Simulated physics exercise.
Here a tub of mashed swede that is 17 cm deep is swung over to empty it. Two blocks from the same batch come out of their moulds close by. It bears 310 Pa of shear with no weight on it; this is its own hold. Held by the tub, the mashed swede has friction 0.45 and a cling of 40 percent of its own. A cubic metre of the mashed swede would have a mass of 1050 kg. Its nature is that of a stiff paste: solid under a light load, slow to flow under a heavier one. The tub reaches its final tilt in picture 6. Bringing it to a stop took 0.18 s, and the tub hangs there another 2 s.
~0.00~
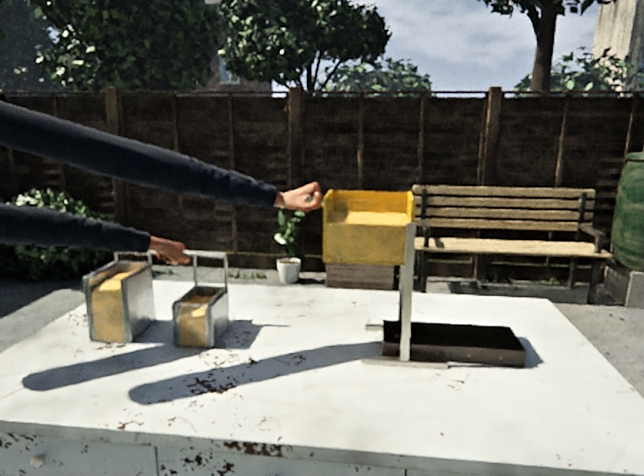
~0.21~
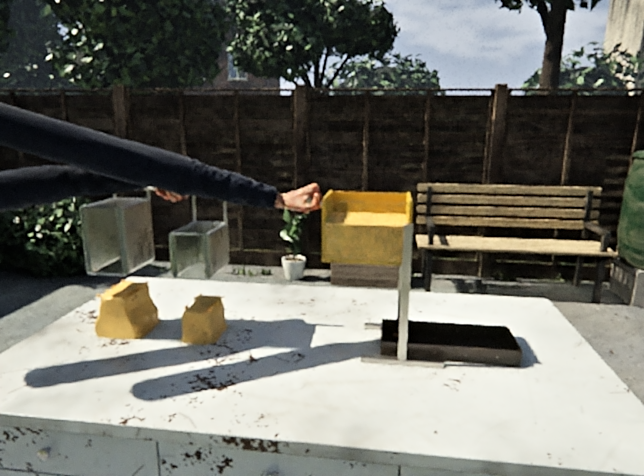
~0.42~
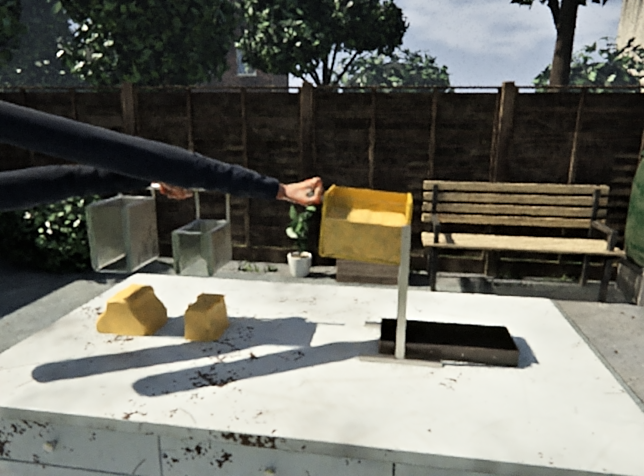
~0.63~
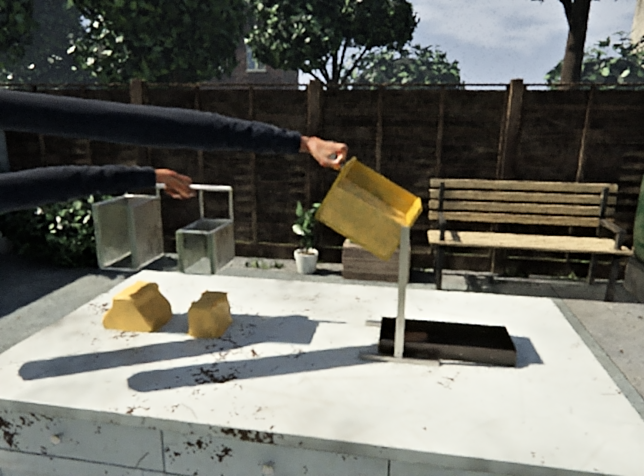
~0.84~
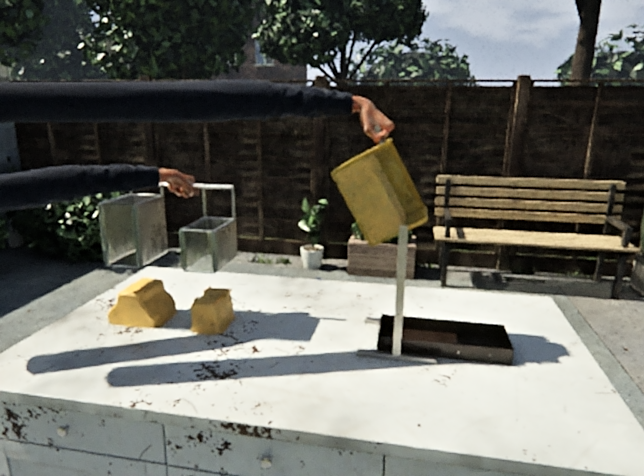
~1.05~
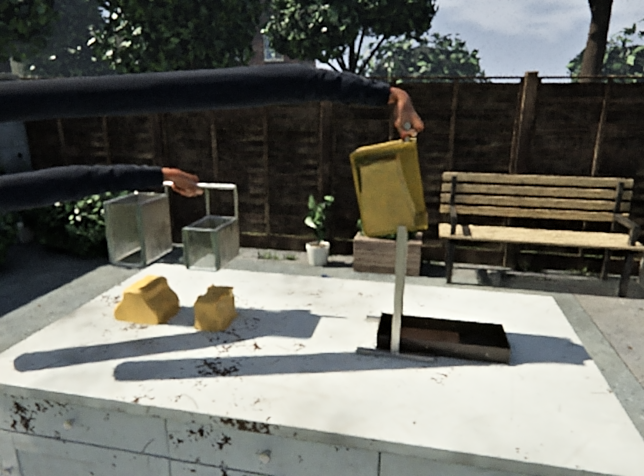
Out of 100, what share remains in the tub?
85 out of 100.
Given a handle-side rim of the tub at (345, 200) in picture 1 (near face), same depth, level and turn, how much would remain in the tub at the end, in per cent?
I'd guess around 100 per cent remains.
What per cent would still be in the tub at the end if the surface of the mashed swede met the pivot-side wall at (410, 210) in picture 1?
Result: Approx. 55 % remaining in tub.
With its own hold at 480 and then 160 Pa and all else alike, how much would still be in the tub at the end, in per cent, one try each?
First try roughly 100 per cent, second try roughly 60 per cent.
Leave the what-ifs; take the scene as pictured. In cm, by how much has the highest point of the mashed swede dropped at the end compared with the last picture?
About 7 cm.
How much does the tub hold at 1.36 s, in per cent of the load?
Close to 95 in a hundred.
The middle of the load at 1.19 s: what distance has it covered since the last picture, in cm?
Close to 3 centimetres.
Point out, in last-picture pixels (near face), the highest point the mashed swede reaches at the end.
Roughly at pixel (385, 187).
After 1.19 s, the tub is at 78 degrees and holds 100 %.
After 1.36 s, the tub is at 78 degrees and holds 94 %.
After 1.53 s, the tub is at 78 degrees and holds 91 %.
After 1.70 s, the tub is at 78 degrees and holds 88 %.
After 3.05 s, the tub is at 78 degrees and holds 85 %.
